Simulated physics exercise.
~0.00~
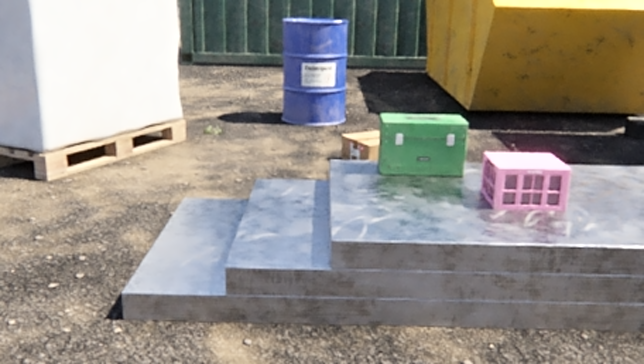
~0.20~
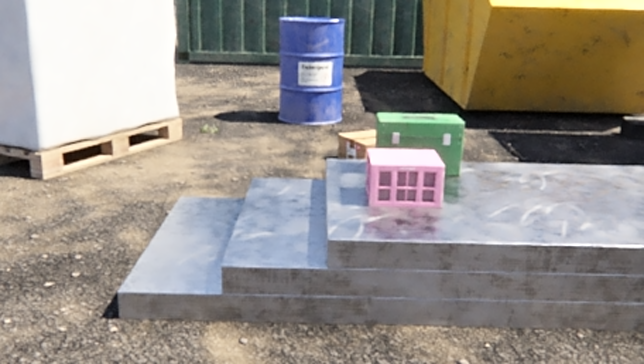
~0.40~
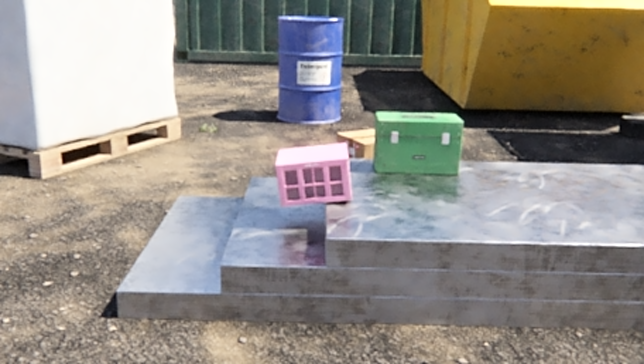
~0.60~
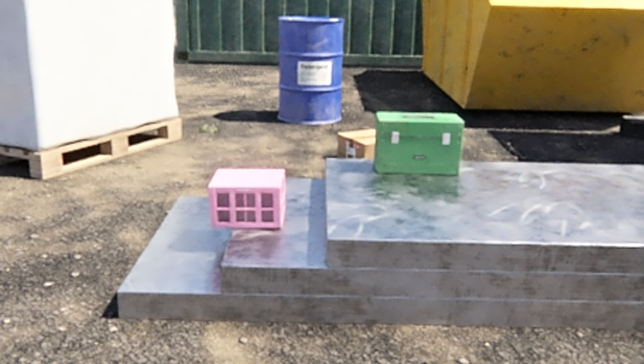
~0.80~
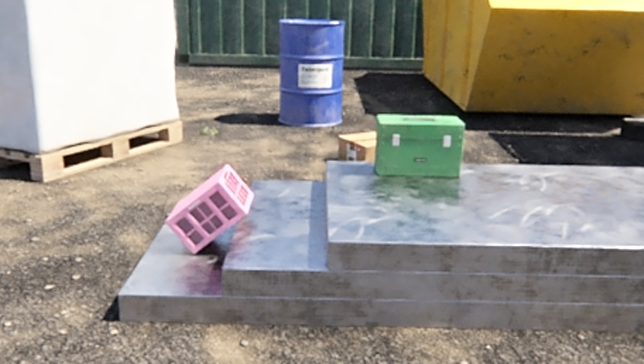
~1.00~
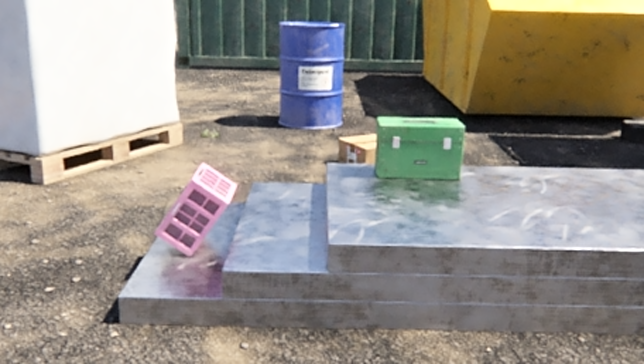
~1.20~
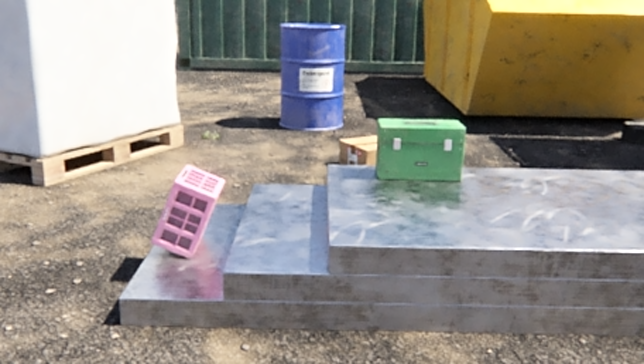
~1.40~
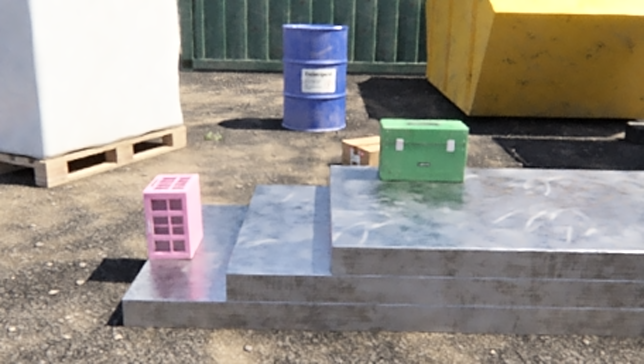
A pink crate slides left past a green toolbox, tumbles down metal steps and settles upright on the lowest.
